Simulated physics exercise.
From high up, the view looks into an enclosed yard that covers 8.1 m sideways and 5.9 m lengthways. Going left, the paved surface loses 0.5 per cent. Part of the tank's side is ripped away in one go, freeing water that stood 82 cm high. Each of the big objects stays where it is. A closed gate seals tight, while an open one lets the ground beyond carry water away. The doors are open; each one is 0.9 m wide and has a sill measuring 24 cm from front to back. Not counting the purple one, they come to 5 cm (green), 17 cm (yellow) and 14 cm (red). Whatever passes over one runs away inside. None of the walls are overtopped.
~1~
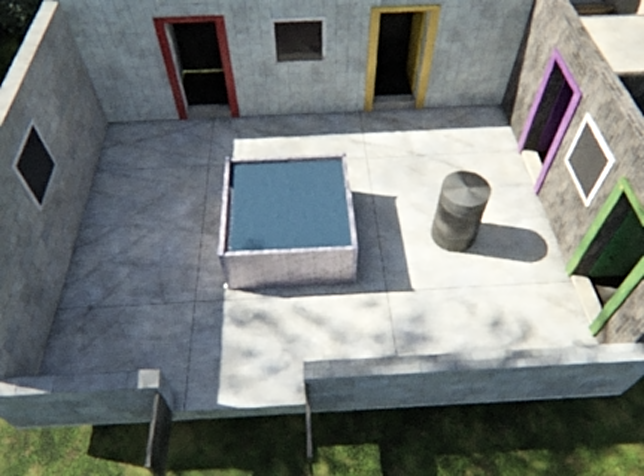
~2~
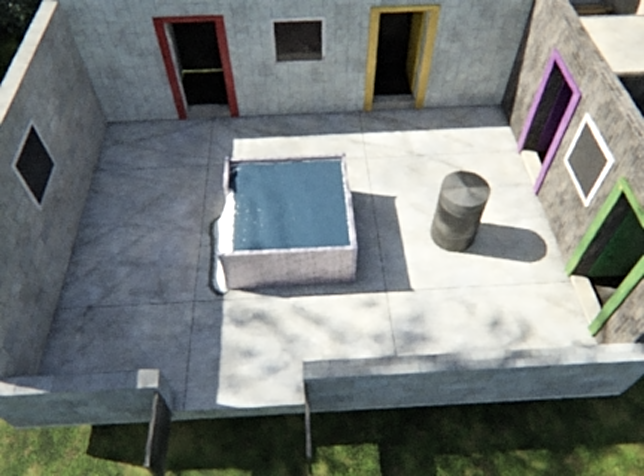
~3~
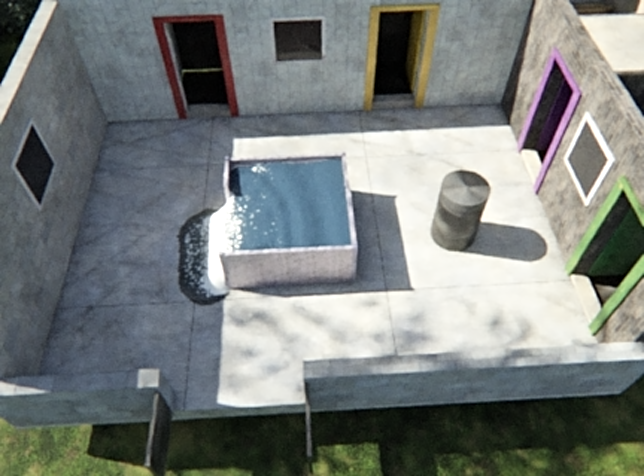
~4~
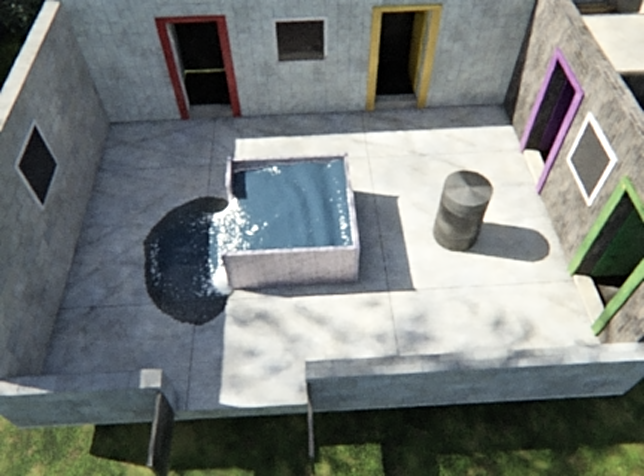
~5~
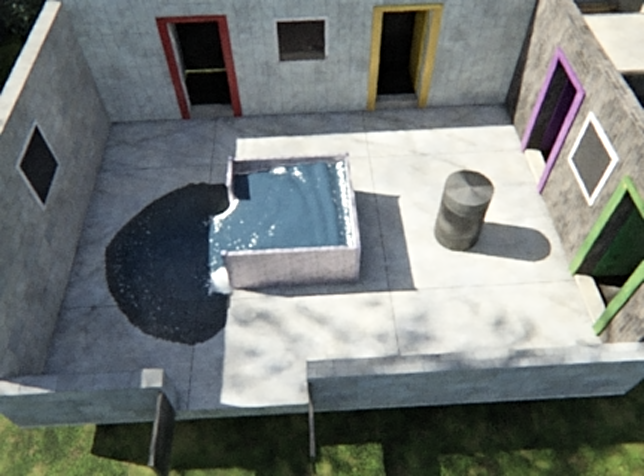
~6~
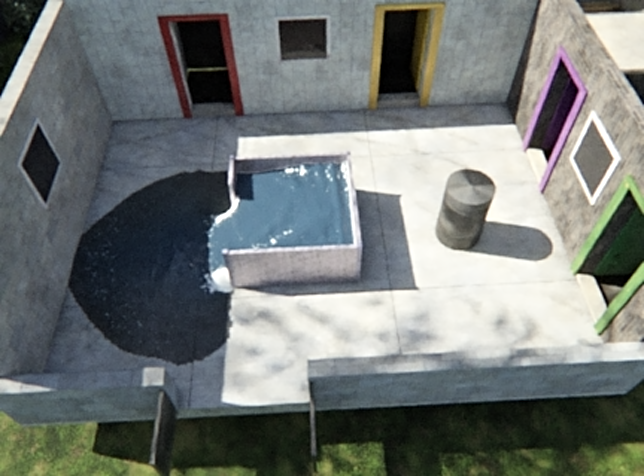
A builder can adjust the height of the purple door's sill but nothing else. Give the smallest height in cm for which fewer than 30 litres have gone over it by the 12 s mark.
About 6 cm.
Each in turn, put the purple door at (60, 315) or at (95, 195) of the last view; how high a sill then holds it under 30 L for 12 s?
About 31 cm for the first and 19 cm for the second.
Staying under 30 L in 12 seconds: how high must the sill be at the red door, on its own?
The red door needs around 7.5 cm.
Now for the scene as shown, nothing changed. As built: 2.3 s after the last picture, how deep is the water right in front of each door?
Centimetres: Green = 0, yellow = 0, purple = 0, red = 10.
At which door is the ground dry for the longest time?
Last: Purple.
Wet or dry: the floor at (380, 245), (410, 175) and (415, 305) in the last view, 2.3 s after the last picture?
1: Unwetted; 2: Unwetted; 3: Unwetted.
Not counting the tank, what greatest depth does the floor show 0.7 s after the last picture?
46 cm.
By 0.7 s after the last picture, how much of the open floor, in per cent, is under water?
Close to 25 per cent of it is wet.
Then, 0.7 s after the last picture water covers 25 % of the floor, deepest (46 cm) near (81, 280); it has not reached the purple door.
Then, 2.3 s after the last picture water covers 35 % of the floor, deepest (34 cm) near (36, 400); it has not reached the purple door.
Then, 11.3 s after the last picture water covers 100 % of the floor, deepest (11 cm) near (357, 239); 8 cm at the purple door, 1 litre in over its 10 cm sill.
At the purple door as built, the water peaked near 11 cm, 8.1 s after the last picture.
With a sill of 5 cm, 45 litres would have come in within the 12 s; with 7 cm, 16 litres. So under 30 litres takes about 6 cm.
